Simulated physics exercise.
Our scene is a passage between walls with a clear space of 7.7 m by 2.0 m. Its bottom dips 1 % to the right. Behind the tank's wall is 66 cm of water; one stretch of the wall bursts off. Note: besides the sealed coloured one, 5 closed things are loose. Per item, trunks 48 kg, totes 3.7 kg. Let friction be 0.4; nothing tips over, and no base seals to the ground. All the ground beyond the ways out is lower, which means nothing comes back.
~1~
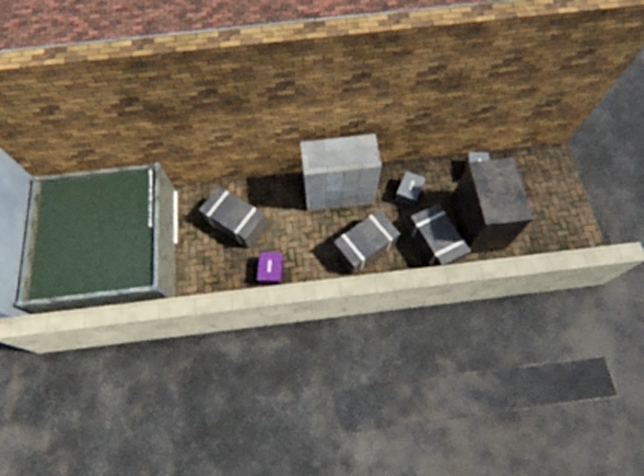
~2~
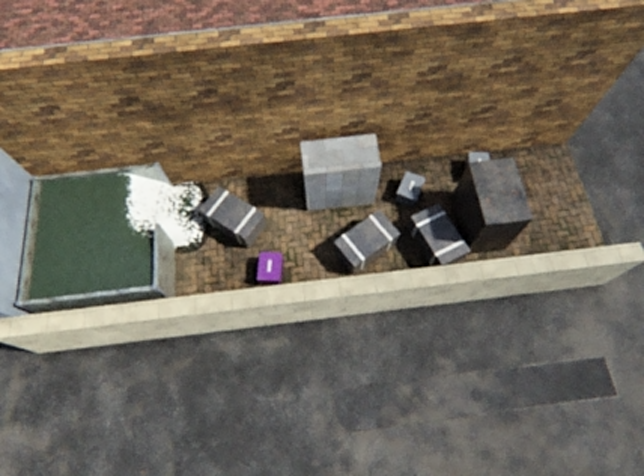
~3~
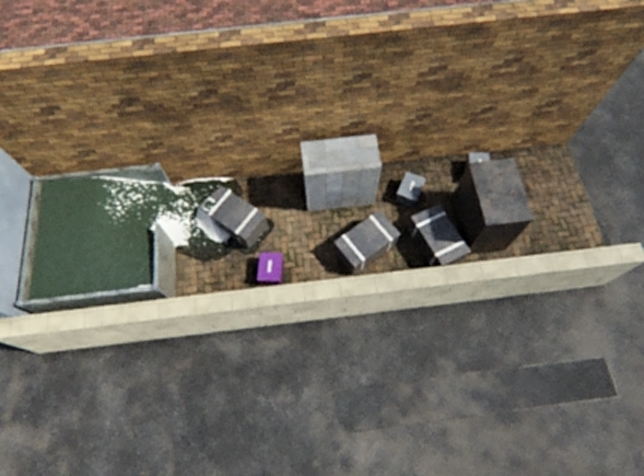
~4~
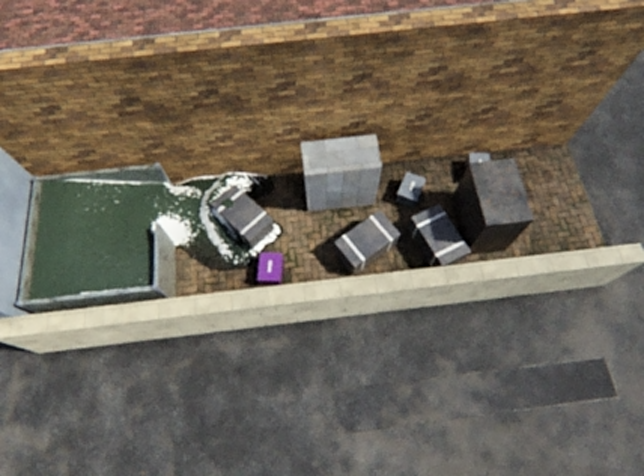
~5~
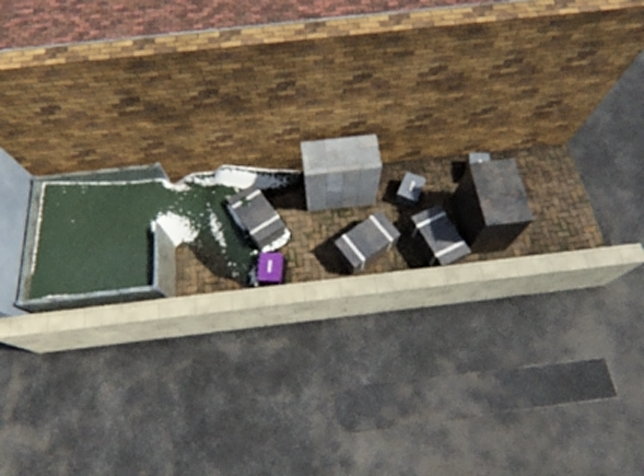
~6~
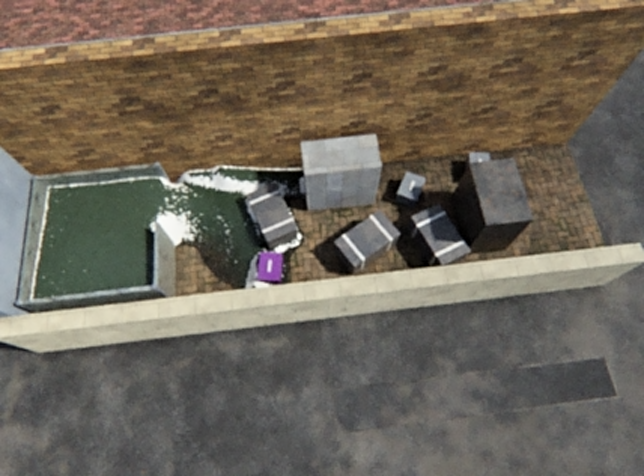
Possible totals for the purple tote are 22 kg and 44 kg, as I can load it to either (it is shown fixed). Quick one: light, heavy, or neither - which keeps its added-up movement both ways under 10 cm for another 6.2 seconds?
Prediction: Only the bigger load is sufficient.
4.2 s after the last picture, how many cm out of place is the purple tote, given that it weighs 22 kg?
60 cm.
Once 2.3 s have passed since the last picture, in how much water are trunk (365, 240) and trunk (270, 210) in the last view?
First about 18 cm, second about 21 cm.
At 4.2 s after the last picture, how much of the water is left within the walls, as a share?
About 86 in a hundred parts of the water.
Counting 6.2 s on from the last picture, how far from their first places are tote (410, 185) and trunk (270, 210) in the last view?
The first one: Washed out. The second one: 250 cm.
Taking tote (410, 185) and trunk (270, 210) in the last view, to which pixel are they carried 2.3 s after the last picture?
Near (518, 162) and (377, 245).
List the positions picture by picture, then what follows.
In the first picture, the purple tote at (269, 266), on the bottom; 2.6 m2 under water; 0 of 6 have shifted.
In the second picture, the purple tote at (269, 266) rests on the ground; 3.2 m2 under water; 0 of 6 have shifted.
In the third picture, the purple tote at (270, 267), on the bottom; 3.6 m2 under water; 0 of 6 have shifted.
In the fourth picture, the purple tote at (270, 267), on the bottom; water covers 4.1 m2; 1 of 6 have shifted.
In the fifth picture, the purple tote at (270, 267) rests on the ground; 4.5 m2 under water; 1 of 6 have shifted.
In the sixth picture, the purple tote at (269, 266) rests on the ground; water covers 5.0 m2; 1 of 6 have shifted.
Then, 0.6 s after the last picture the purple tote would be 35 cm from its start with 22 kg and 0 cm from its start with 44 kg; 7 cm of water round it then.
Then, 2.3 s after the last picture the purple tote would be 51 cm from its start with 22 kg and 0 cm from its start with 44 kg; 14 cm of water round it then.
Then, 4.2 s after the last picture the purple tote would be 62 cm from its start with 22 kg and 0 cm from its start with 44 kg; 10 cm of water round it then.
Then, 6.2 s after the last picture the purple tote would be 64 cm from its start with 22 kg and 0 cm from its start with 44 kg; 10 cm of water round it then.
